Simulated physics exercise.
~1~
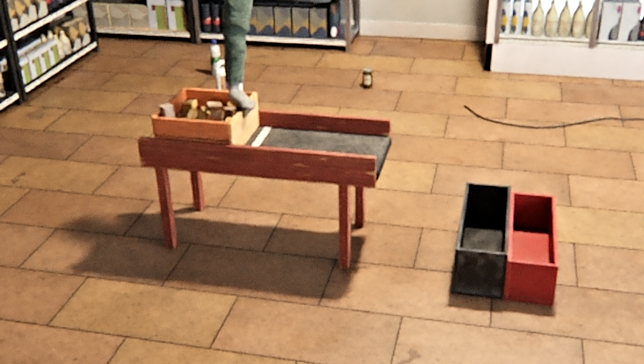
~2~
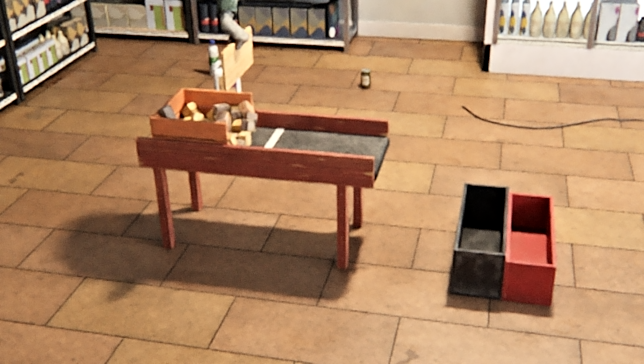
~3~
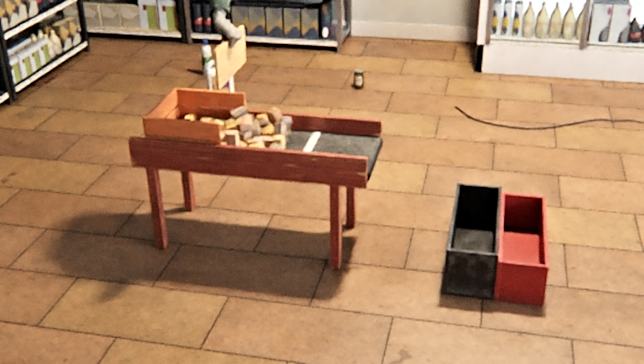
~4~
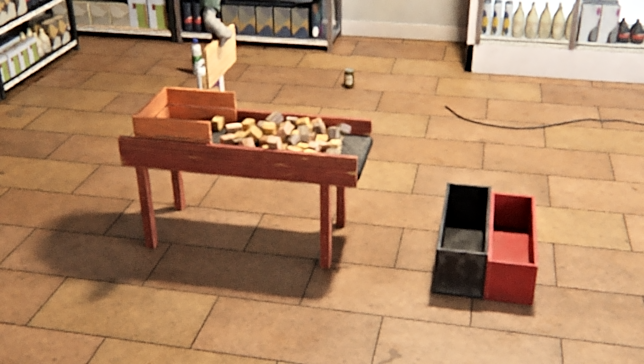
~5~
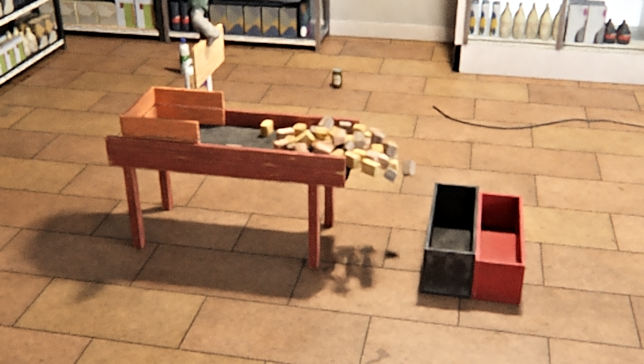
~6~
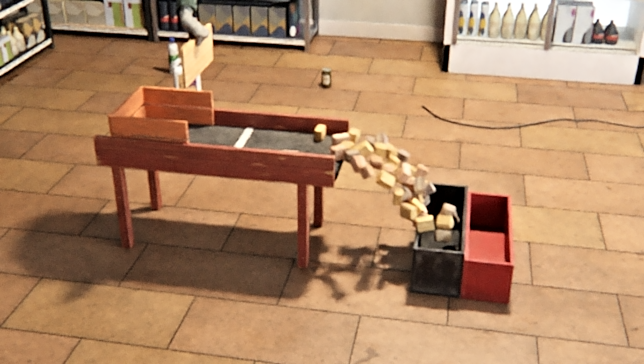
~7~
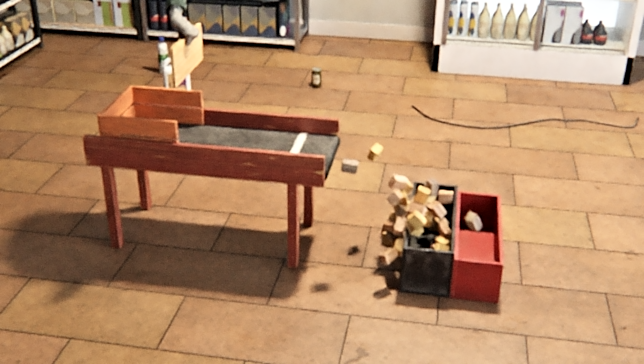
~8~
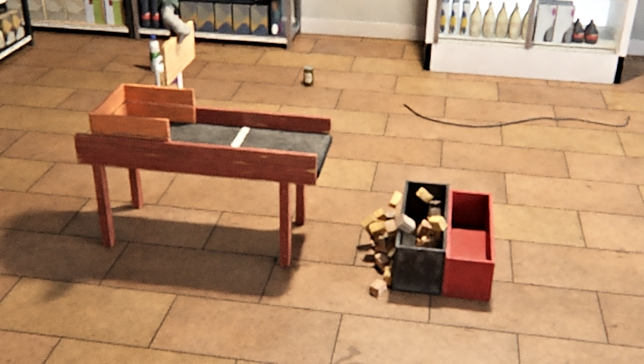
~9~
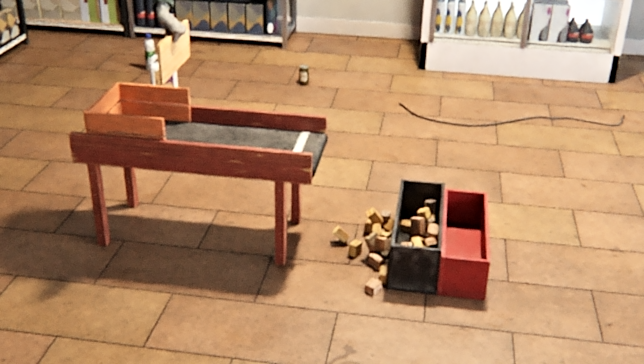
A conveyor belt with a pale stripe runs along a reddish wooden table in a tiled shop aisle, seen from above and to one side, with stocked shelves behind. An orange pen full of small wooden blocks sits at its left end, while a black tote and a red tote stand side by side on the floor to the right. The gate lifts, and the blocks ride right in a loose heap, then spill off the end in an arc. Many land in the black tote, but others bounce and tumble to the floor on its left. The belt ends empty, with blocks in the black tote and scattered beside it.
